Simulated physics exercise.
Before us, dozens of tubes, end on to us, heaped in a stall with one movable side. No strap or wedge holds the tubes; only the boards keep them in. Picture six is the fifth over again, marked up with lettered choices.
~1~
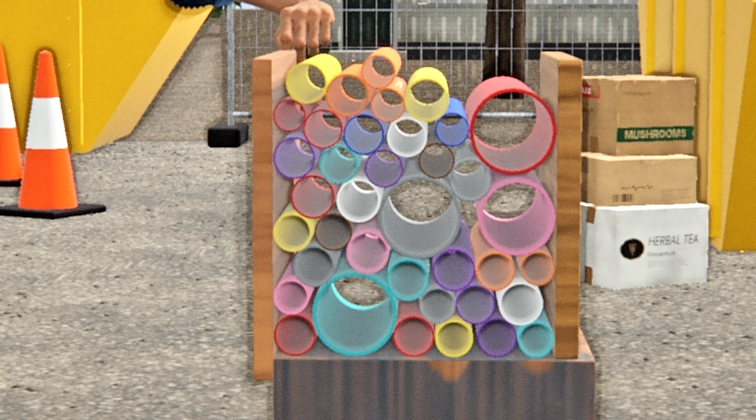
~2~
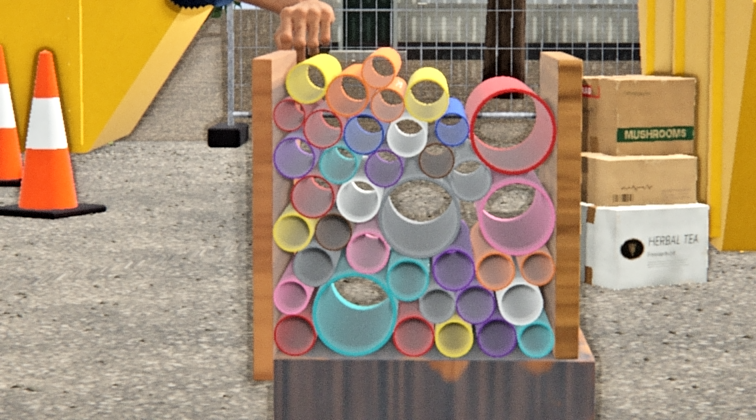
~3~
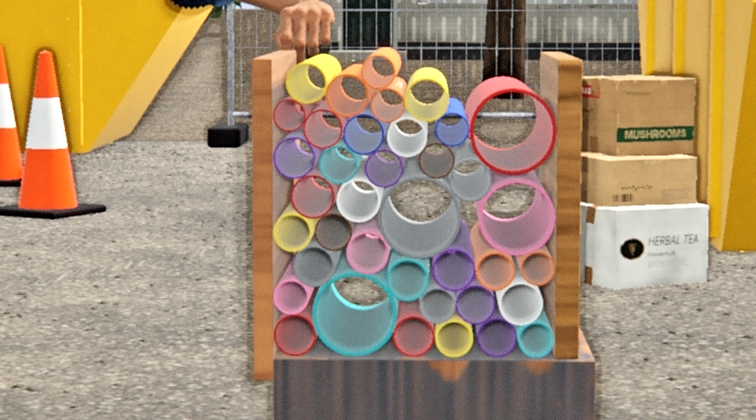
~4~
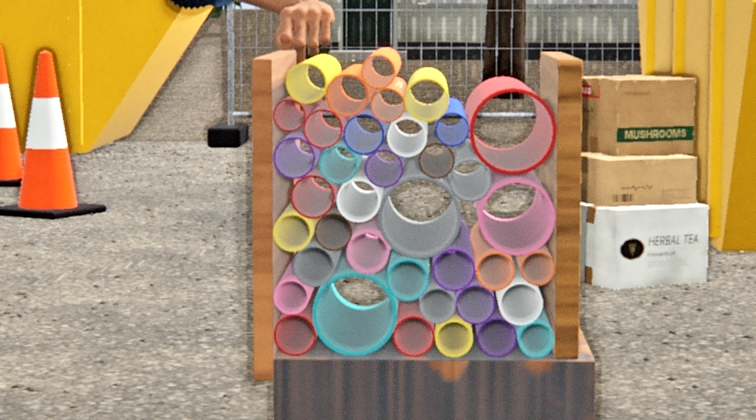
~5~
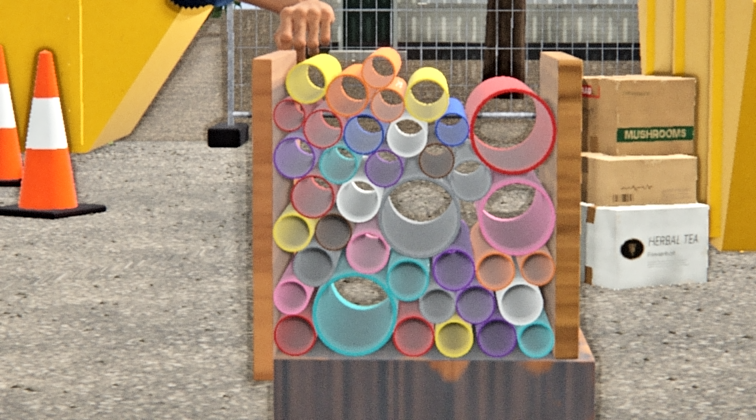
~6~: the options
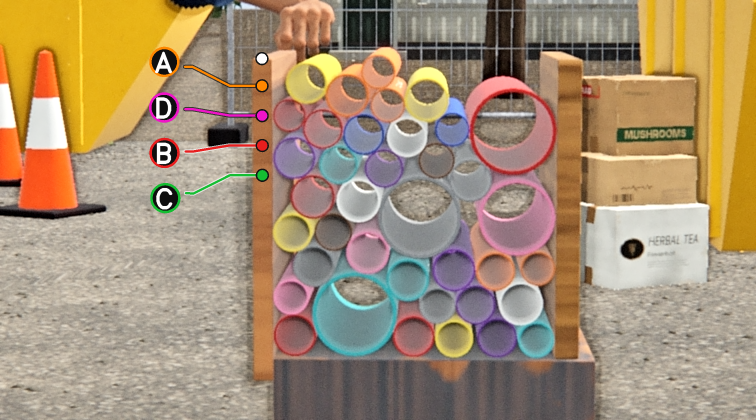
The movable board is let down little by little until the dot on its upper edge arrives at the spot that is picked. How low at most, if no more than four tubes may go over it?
It can be let down to C.
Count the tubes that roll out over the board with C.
The count is two.
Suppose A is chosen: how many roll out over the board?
At A the number is none.
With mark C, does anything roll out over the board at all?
At C: Yes.
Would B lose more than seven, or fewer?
It loses fewer than seven.
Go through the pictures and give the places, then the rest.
A grey tube (420, 217); a white tube (359, 200); an orange tube (538, 268), in the first picture.
An orange tube (538, 268); a red tube (513, 132), in the second picture.
An orange tube (388, 105); side board (278, 200), in the third picture.
A red tube (295, 335); a turquoise tube (536, 340), in the fourth picture.
A pink tube (291, 296); a grey tube (420, 217); a white tube (359, 200), in the fifth picture.
On the marked copy, A at (262, 86); B at (262, 145); C at (262, 175); D at (262, 116); the white dot at (262, 59).
Taking C. A third of the way, top of the board (273, 115).
Two thirds of the way, top of the board (273, 175).
When it is over, top of the board (273, 175), two out over the board.
As for the rest, A none out over the board; B two out over the board; D none out over the board.
